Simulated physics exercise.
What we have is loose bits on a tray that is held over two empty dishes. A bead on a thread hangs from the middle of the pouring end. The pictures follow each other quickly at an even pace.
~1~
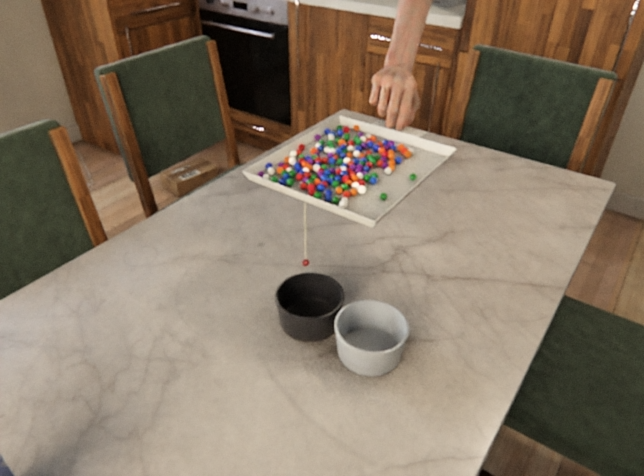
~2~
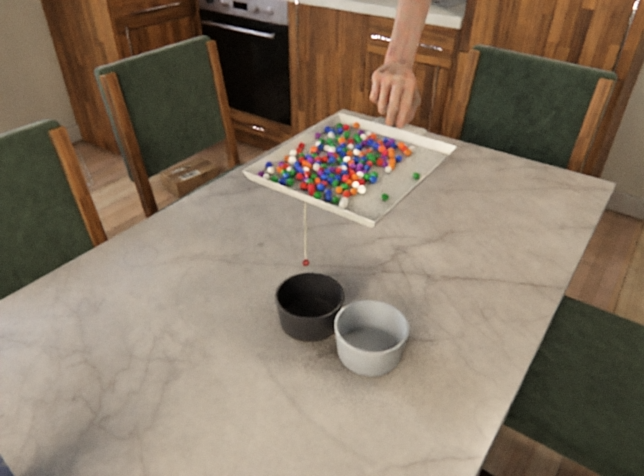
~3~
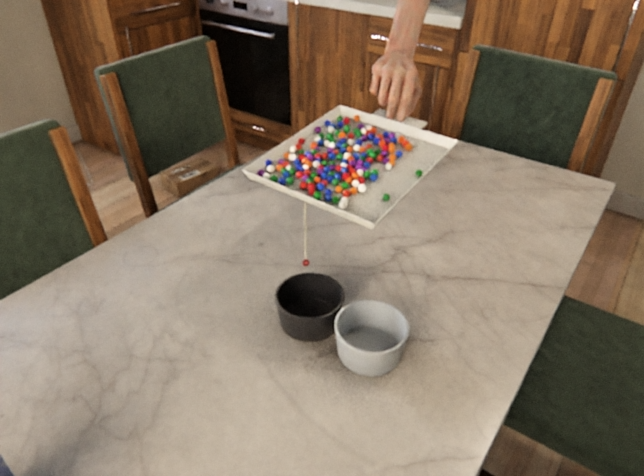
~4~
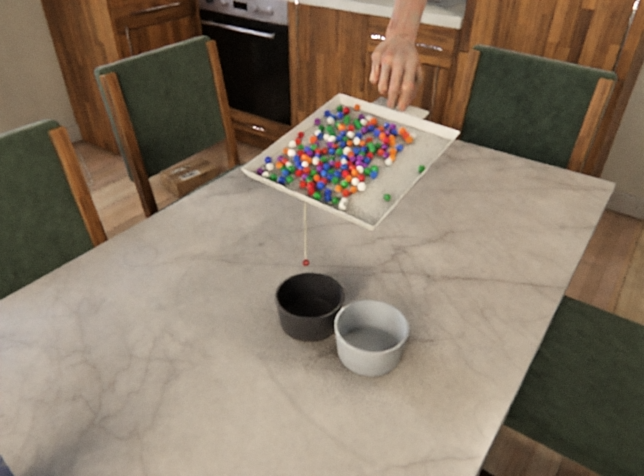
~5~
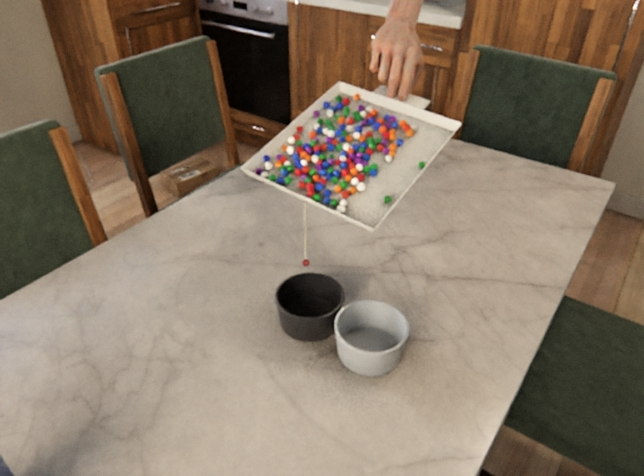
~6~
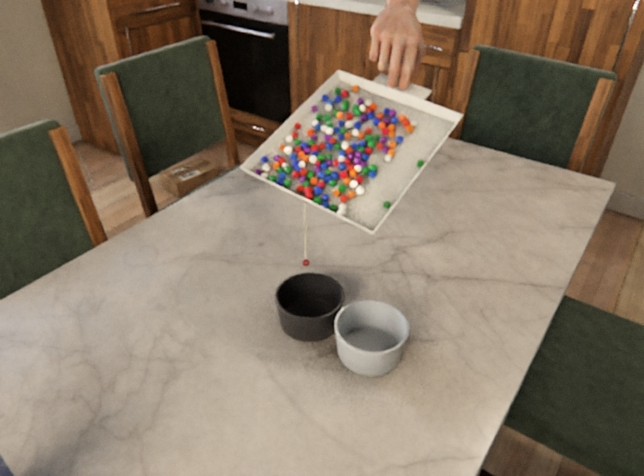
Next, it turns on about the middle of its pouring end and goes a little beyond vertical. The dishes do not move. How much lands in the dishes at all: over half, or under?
Caught overall: More than half.
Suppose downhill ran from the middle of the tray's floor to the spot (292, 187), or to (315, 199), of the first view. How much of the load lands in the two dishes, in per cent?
About 0 and 50 per cent.
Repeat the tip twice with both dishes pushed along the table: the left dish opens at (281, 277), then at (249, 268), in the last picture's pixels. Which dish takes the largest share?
First right, then the right one.
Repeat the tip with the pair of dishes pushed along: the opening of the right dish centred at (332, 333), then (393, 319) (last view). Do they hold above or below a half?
First not half, then the larger part.
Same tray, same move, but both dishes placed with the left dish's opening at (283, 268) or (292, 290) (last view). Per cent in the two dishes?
In turn 50 and 80 in a hundred.
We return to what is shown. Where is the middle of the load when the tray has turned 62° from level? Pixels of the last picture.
Around (334, 250).
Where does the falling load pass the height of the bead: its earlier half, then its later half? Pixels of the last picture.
At about (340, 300), then at (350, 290).
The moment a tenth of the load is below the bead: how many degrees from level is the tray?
Around 55° of tilt.
Soon after the last picture, tray tipped steeply; about half on the tray; about a quarter in the right dish; a small part in the left dish; a stray few outside both; about a quarter in the air.
A little later, tray tipped right over; about a third in the right dish; about a third in the left dish; about a quarter outside both; a stray few in the air.
Later still, tray tipped past a quarter turn; about a third in the right dish; about a third in the left dish; about a quarter outside both.
By the end, tray tipped past a quarter turn; about a third in the right dish; about a third in the left dish; about a quarter outside both.
